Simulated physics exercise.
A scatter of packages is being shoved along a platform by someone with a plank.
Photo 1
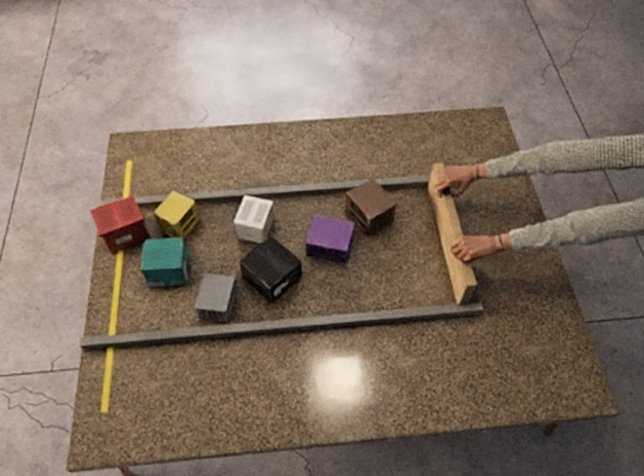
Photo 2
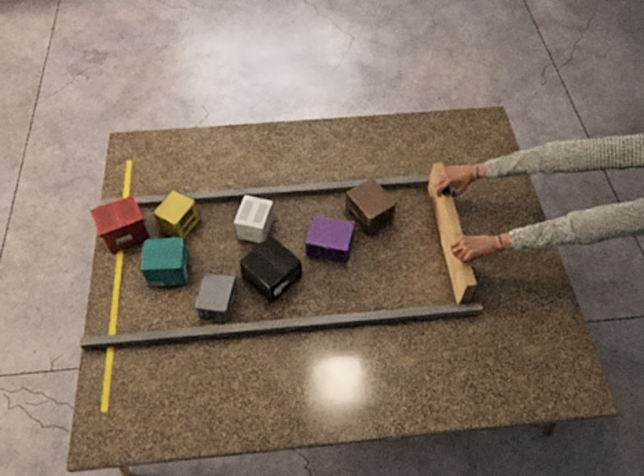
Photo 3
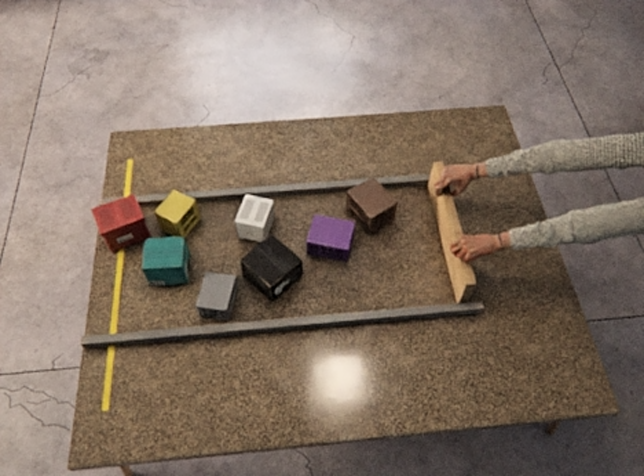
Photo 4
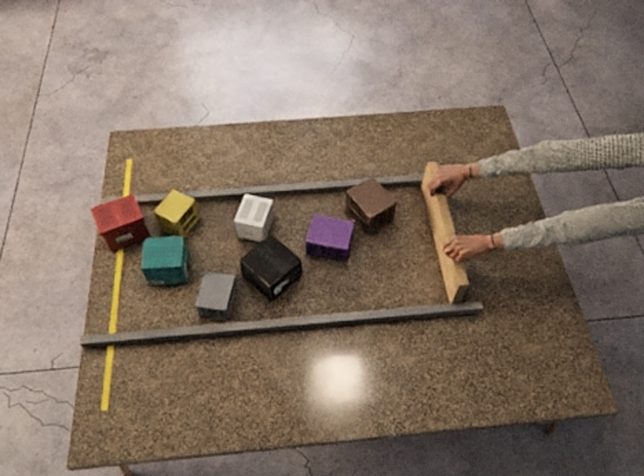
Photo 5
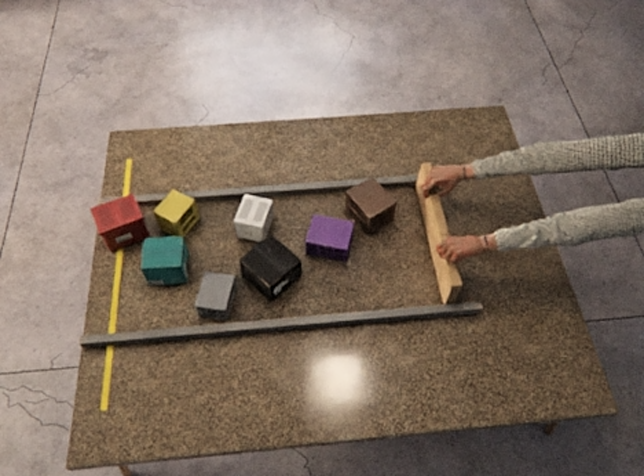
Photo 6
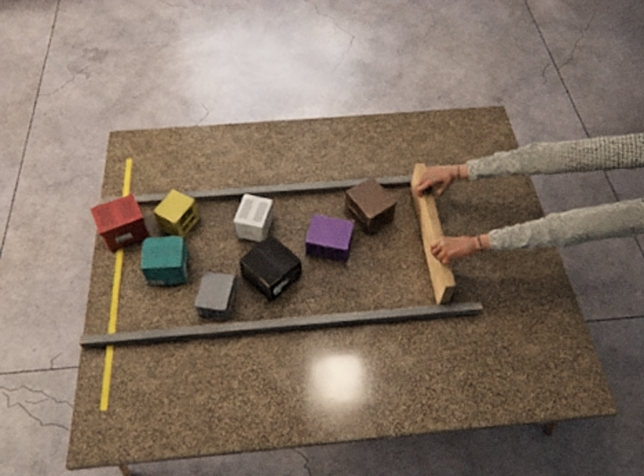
On a speckled tabletop between two gray rails, colored boxes sat scattered near a yellow strip while two hands held a wooden plank upright at the right, then slid it slightly left without touching them.
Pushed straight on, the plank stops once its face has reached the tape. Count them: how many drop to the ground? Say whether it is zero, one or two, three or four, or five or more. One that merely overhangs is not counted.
It is five or more.
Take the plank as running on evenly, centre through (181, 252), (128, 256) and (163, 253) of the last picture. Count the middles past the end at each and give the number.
It comes out as 1, then 5, then 2.
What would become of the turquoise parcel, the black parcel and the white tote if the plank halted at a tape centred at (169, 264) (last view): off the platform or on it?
Short version: The turquoise parcel sits tight, the black parcel sits tight, the white tote sits tight.
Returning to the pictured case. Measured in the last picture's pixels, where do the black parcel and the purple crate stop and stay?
You'll find the black parcel at roughly (87, 302) and the purple crate at roughly (95, 254).
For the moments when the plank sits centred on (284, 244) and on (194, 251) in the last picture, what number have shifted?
First position 5; second position 8.
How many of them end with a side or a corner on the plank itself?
3 touch it.
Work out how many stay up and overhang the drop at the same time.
Count: 3.
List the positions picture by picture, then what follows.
Red tote (122, 226); turquoise parcel (166, 263); yellow crate (177, 216); plank (450, 232); tape (118, 270), in the first picture.
Turquoise parcel (166, 262); purple crate (330, 239), in the second picture.
Yellow crate (178, 215); black parcel (272, 267), in the third picture.
Red tote (122, 224); white tote (255, 219), in the fourth picture.
Turquoise parcel (166, 261); plank (437, 232), in the fifth picture.
Red tote (121, 224); turquoise parcel (166, 261); yellow crate (177, 215); plank (431, 232); tape (118, 268), in the sixth picture.
Soon after, none off yet; red tote at rest near (121, 224); turquoise parcel at rest near (166, 261); yellow crate at rest near (177, 215).
Then, none off yet; red tote at rest near (121, 224); turquoise parcel at rest near (166, 261); yellow crate moved a little near (172, 215).
Further on, one off so far; red tote falling near (72, 285); turquoise parcel moved about its own width near (112, 265); yellow crate moved well along near (100, 215).
By the end, the number that fall off is five or more; fallen, white tote, grey crate, yellow crate, turquoise parcel and red tote.
